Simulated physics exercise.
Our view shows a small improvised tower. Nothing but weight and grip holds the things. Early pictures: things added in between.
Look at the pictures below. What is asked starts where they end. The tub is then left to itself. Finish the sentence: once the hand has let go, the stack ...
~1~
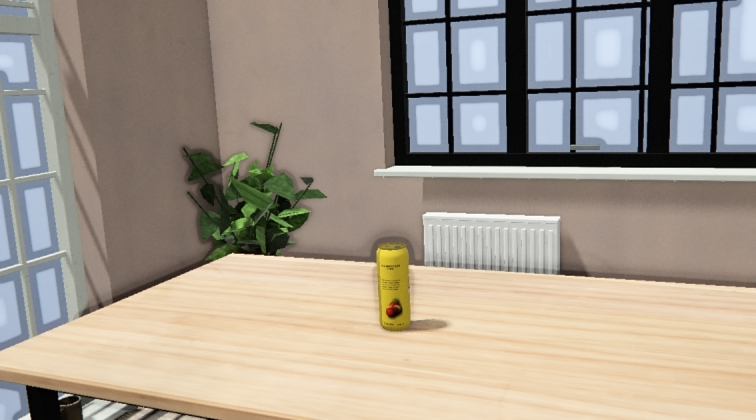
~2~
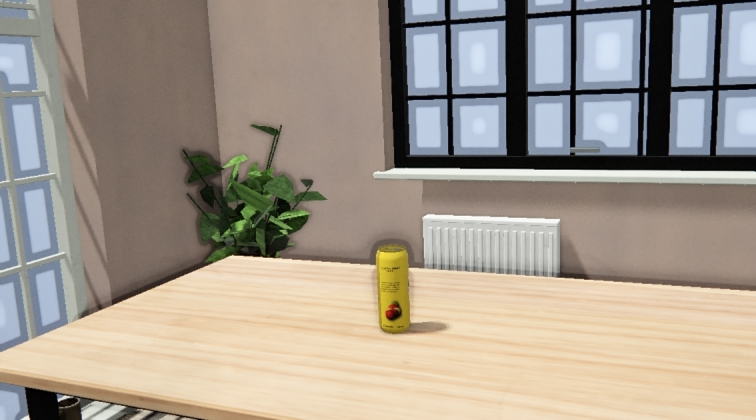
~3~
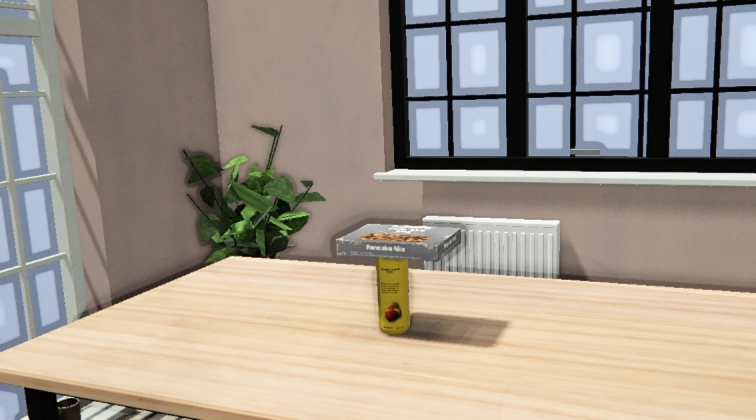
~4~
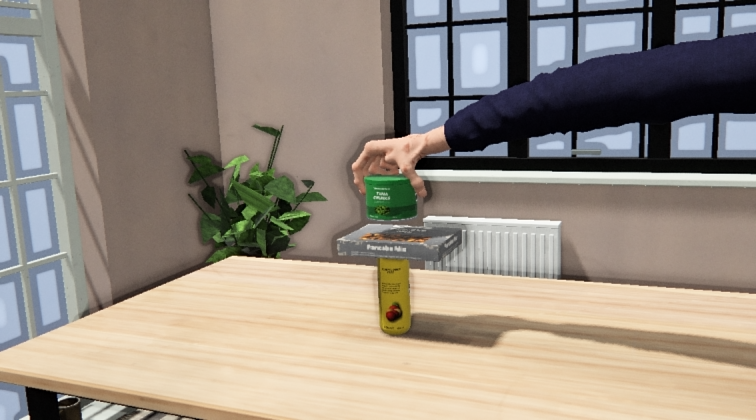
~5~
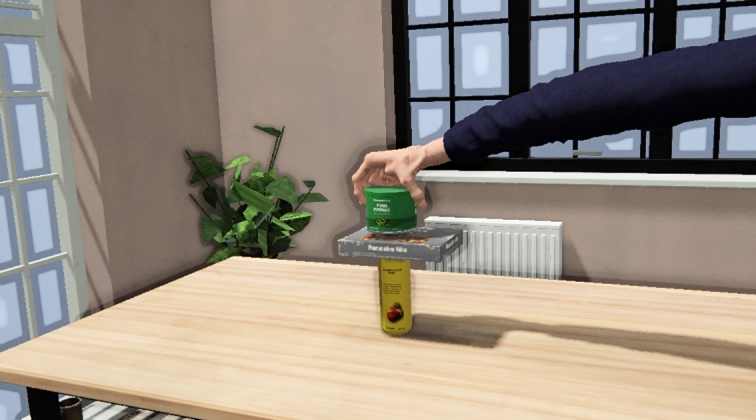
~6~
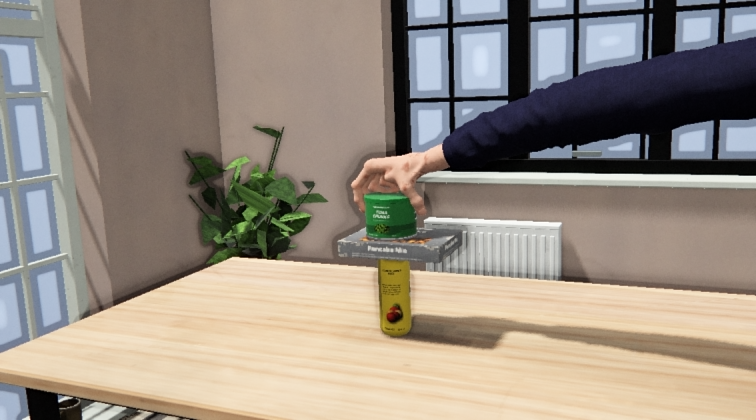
The stack stands firm.
Then, 0.20 s past the last view, nothing moves.
Then, 0.40 s past the last view, green tub resting near (391, 215).
Finally, all 3 still in place. Final places as the last picture's camera would see them, green tub near (391, 215). The stack holds.
